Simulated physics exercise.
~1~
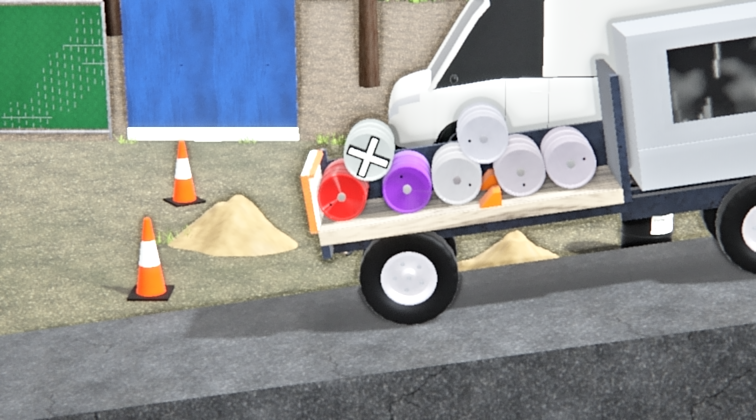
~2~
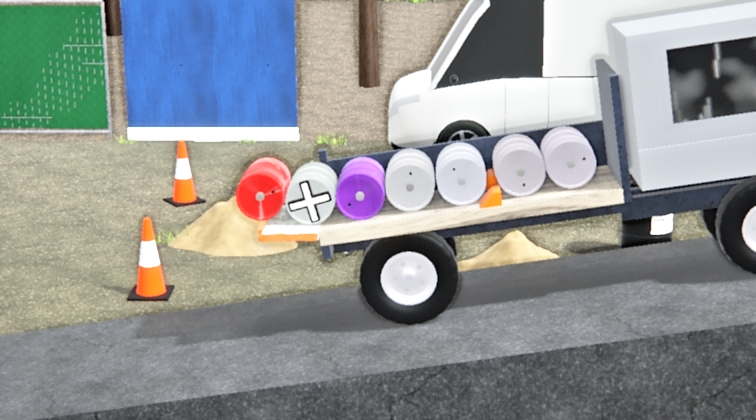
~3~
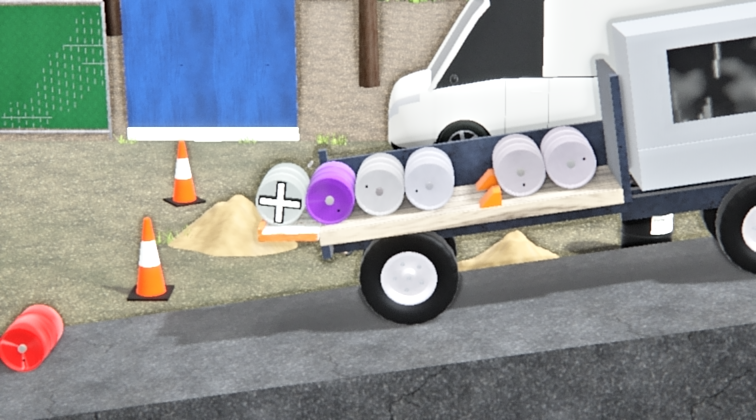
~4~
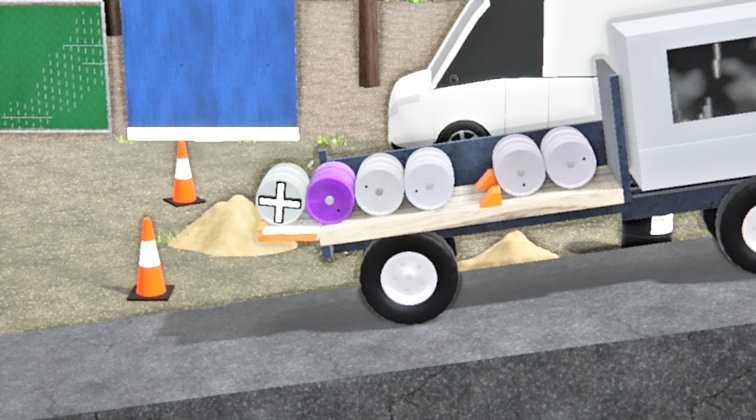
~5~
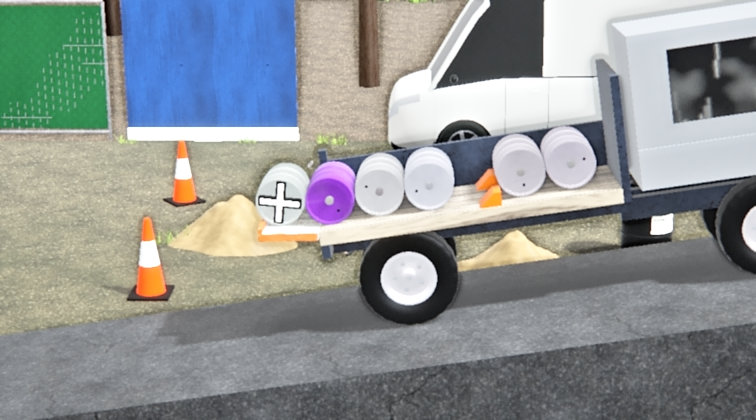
Kegs rolling left down a sloping truck bed as the tailgate drops, the red one falling off, the rest settling aboard.
